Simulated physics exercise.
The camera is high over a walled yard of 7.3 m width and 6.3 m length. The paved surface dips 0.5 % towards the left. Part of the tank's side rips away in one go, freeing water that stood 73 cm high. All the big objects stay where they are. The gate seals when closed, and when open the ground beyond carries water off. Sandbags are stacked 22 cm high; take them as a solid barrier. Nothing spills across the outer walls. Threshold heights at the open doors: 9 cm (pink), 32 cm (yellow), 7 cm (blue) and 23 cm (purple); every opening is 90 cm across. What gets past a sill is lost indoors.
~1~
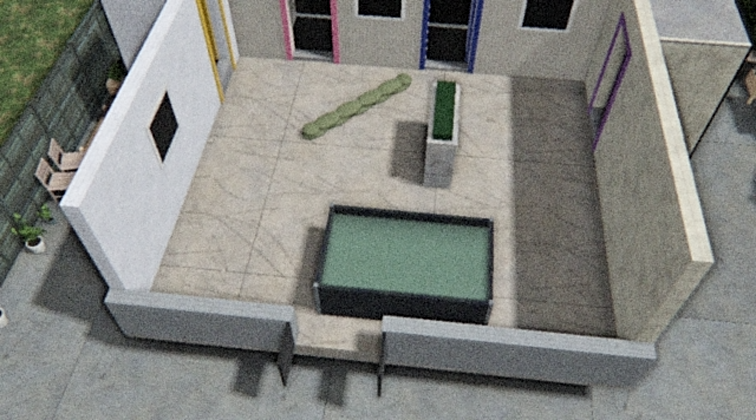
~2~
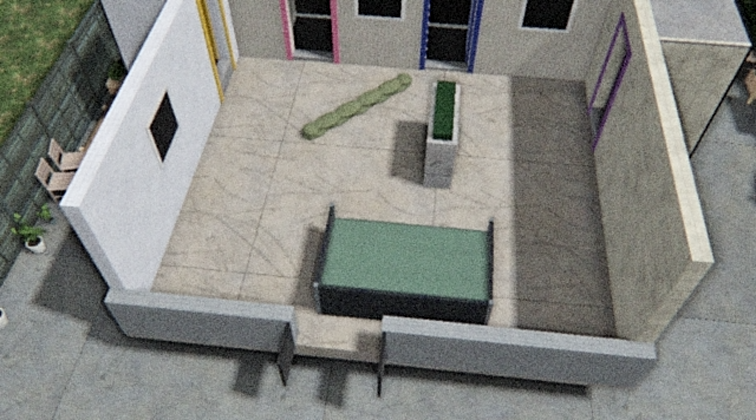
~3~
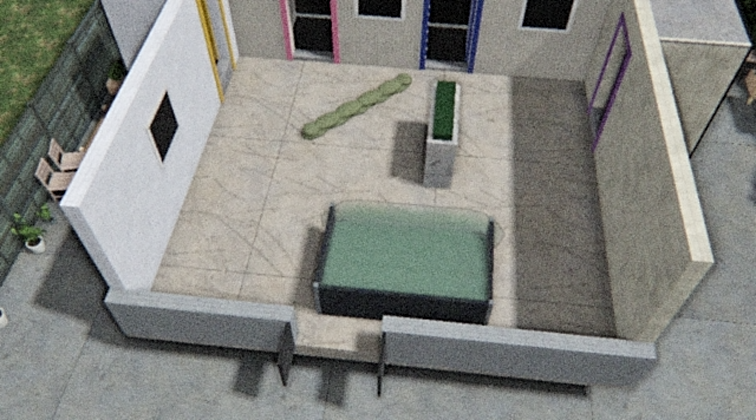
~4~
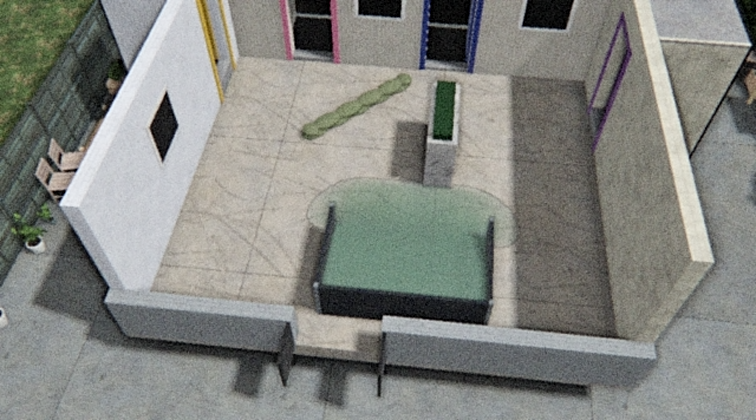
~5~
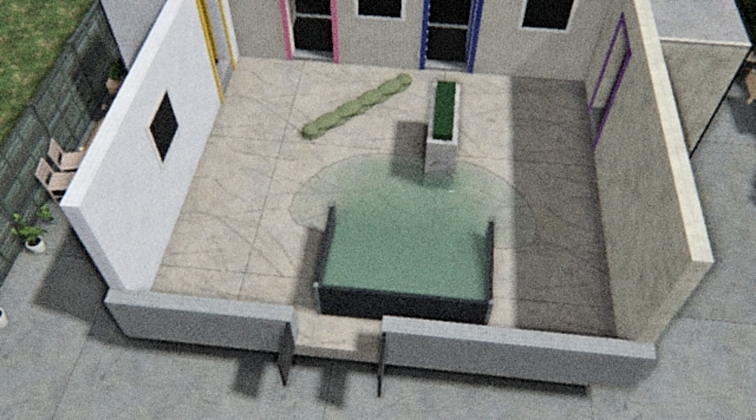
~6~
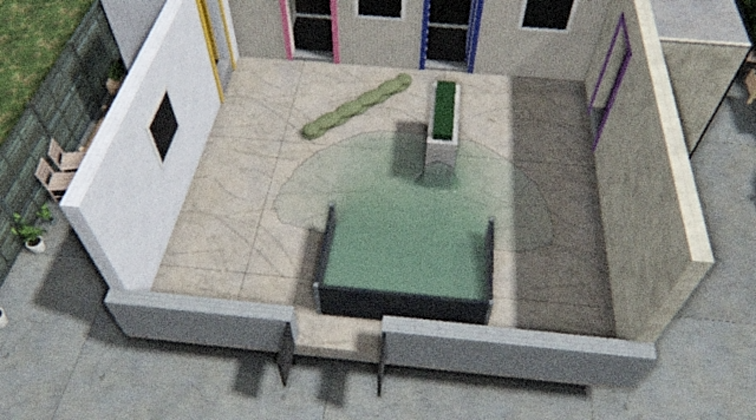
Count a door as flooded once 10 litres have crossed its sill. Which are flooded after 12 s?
Door by door: At the pink door it stays under the limit; at the yellow door it keeps below the limit; at the blue door it exceeds the limit; at the purple door it keeps below the limit.
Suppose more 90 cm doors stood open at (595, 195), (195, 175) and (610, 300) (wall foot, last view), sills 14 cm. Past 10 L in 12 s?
In turn: Below, below, under.
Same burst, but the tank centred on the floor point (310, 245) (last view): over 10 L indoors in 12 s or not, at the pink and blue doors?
Then: Pink above, blue over.
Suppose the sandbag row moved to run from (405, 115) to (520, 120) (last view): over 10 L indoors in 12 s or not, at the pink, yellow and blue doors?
Then: Pink above, yellow below, blue past it.
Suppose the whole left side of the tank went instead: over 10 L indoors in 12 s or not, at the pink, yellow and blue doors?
Then: Pink above, yellow below, blue not over.
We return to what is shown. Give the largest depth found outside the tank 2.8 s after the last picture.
Up to some 28 cm.
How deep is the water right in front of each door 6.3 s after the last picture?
Depths in cm: Pink 6, yellow 7, blue 9, purple 7.
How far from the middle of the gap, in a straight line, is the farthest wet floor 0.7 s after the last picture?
Some 4.8 m out.
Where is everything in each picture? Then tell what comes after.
Still water, 73 cm deep, in the tank at (407, 255), in the first picture.
The front is at a hidden place, 1.4 m from the gap on the tank's far side; 0.6 m2 of floor is under water; 73 cm left at the back of the tank, in the second picture.
The front is at (497, 232), 1.5 m from the gap on the tank's far side; 1.9 m2 of floor is under water; 70 cm left at the back of the tank, in the third picture.
Water pours out on the tank's far side and has run 1.9 m, to (508, 213); typically 12 cm deep outside, 62 cm at the tank's back, in the fourth picture.
The front is at (521, 201), 2.2 m from the gap on the tank's far side; 6.0 m2 of floor is under water; 61 cm left at the back of the tank, in the fifth picture.
The front is at (472, 144), 2.6 m from the gap on the tank's far side; 8.2 m2 of floor is under water; 55 cm left at the back of the tank, in the sixth picture.
Then, 0.7 s after the last picture water covers 40 % of the floor and is deepest (42 cm) near (430, 196); pink door not reached, yellow door not reached, blue door 9 cm at the sill, 1 L in, purple door not reached.
Then, 1.5 s after the last picture water covers 55 % of the floor and is deepest (33 cm) near (578, 82); pink door not reached, yellow door not reached, blue door 16 cm at the sill, 73 L in, purple door 18 cm at the sill, 0 L in.
Then, 2.8 s after the last picture water covers 60 % of the floor and is deepest (28 cm) near (535, 78); pink door 5 cm at the sill, 0 L in, yellow door 6 cm at the sill, 0 L in, blue door 15 cm at the sill, 176 L in, purple door 15 cm at the sill, 0 L in.
Then, 6.3 s after the last picture water covers 85 % of the floor and is deepest (20 cm) near (502, 351); pink door 6 cm at the sill, 0 L in, yellow door 7 cm at the sill, 0 L in, blue door 9 cm at the sill, 224 L in, purple door 7 cm at the sill, 0 L in.
Then, 11.3 s after the last picture water covers 95 % of the floor and is deepest (12 cm) near (440, 189); pink door 5 cm at the sill, 0 L in, yellow door 8 cm at the sill, 0 L in, blue door 4 cm at the sill, 228 L in, purple door 4 cm at the sill, 1 L in.
